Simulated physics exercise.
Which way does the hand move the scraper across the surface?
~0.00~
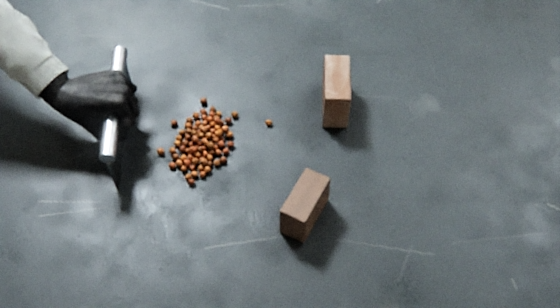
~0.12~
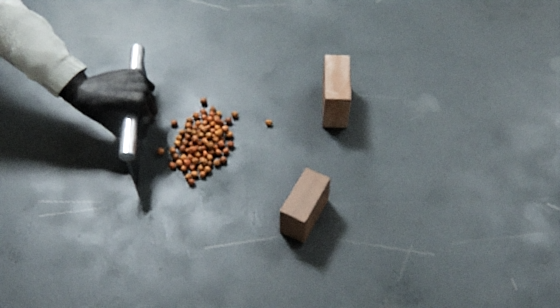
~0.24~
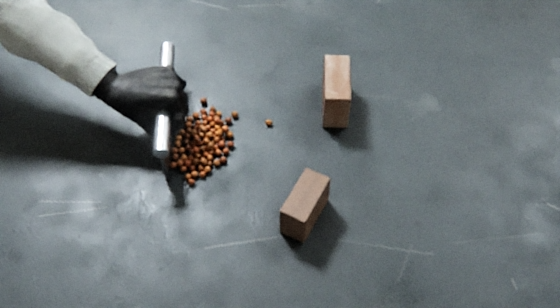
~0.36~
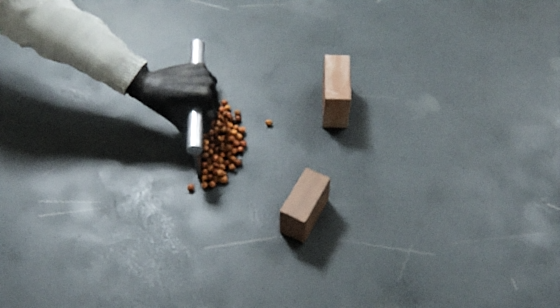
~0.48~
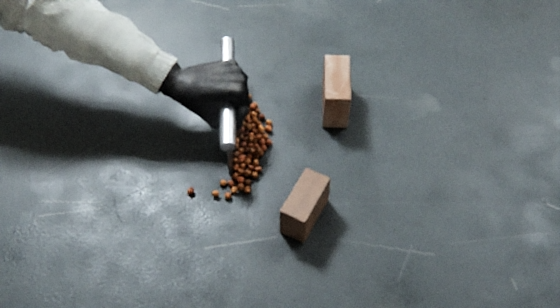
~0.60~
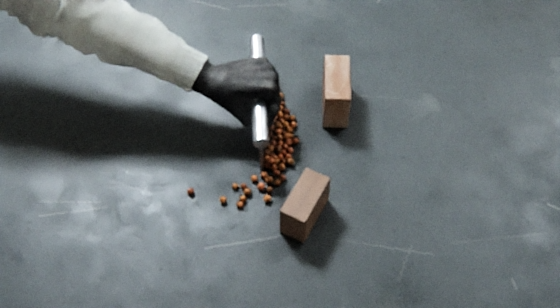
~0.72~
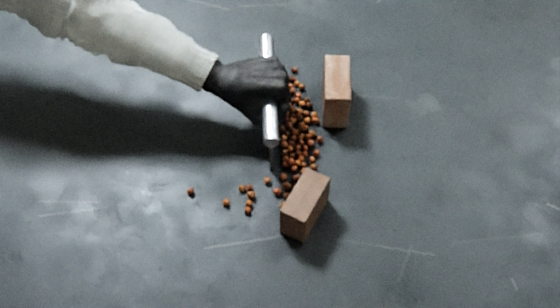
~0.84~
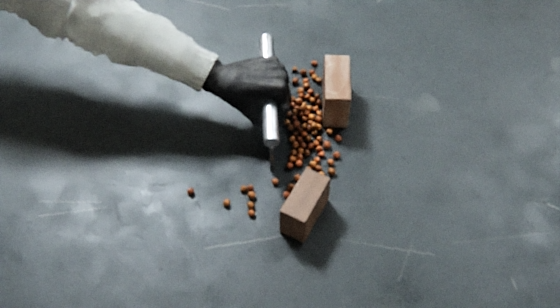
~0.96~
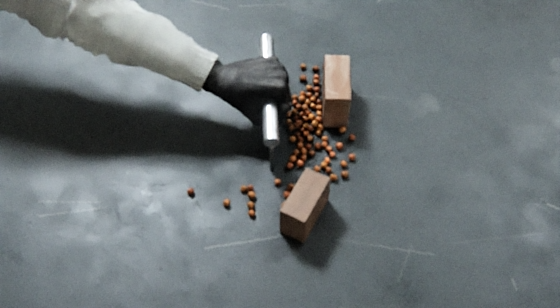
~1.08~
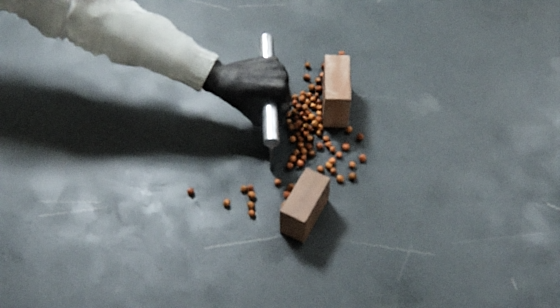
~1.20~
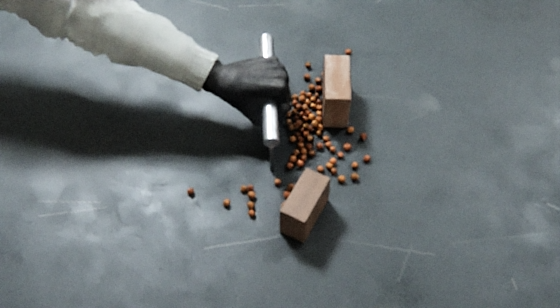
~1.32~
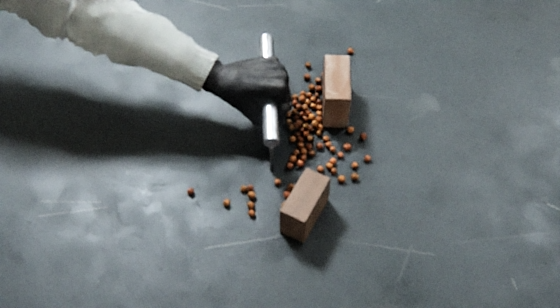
The hand moves the scraper to the right, towards the two blocks.
